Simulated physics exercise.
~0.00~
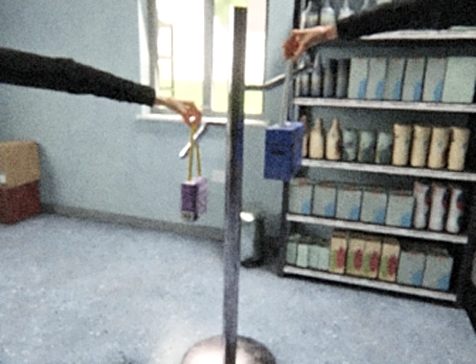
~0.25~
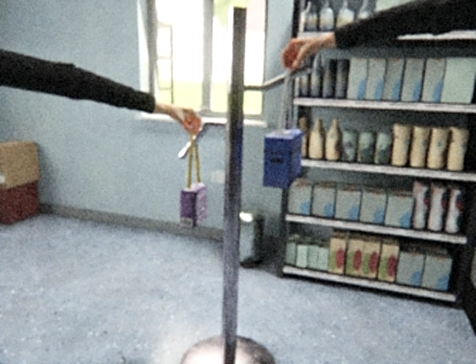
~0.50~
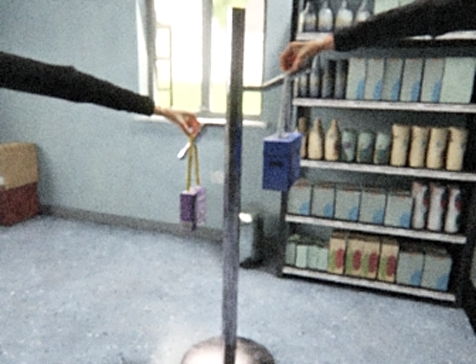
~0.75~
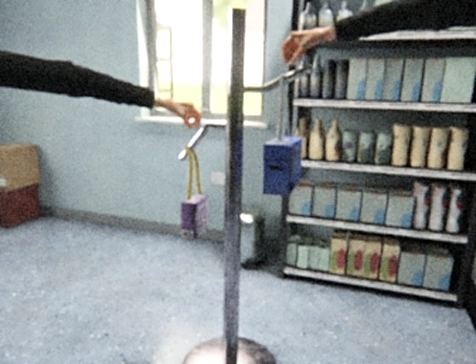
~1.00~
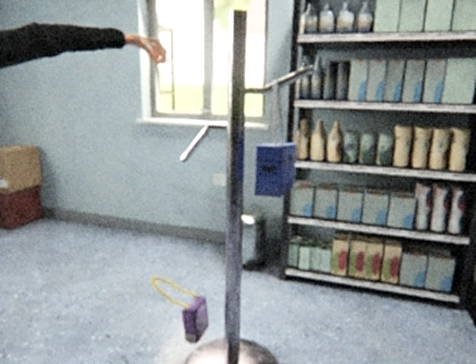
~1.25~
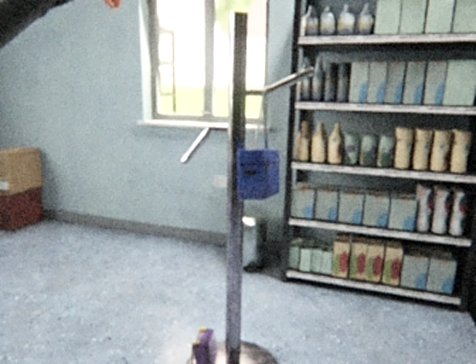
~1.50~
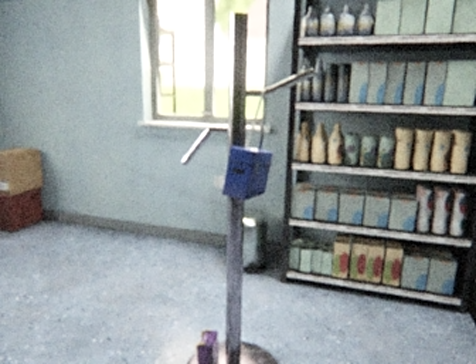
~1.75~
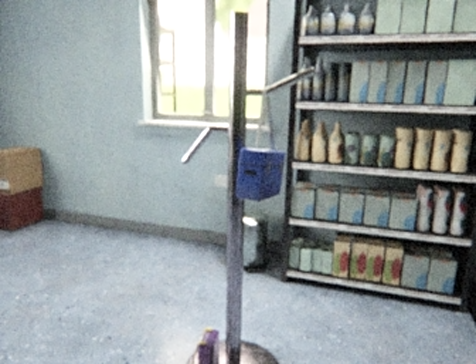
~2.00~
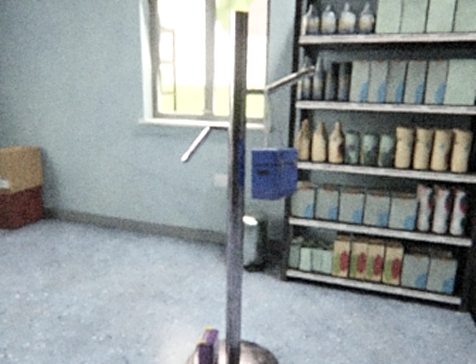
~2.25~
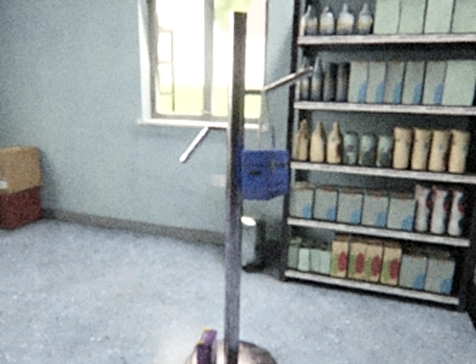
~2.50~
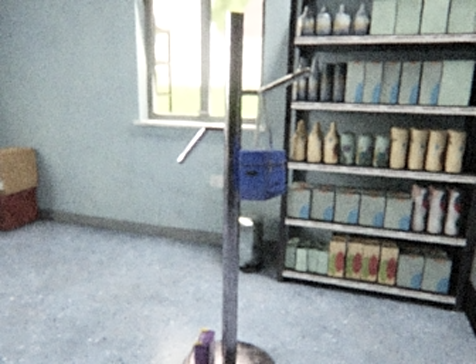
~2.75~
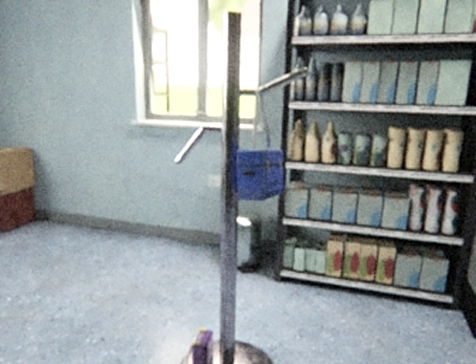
Purple pouch slipping off a coat stand's left peg to the floor after hands let go, blue case swaying but staying hung.
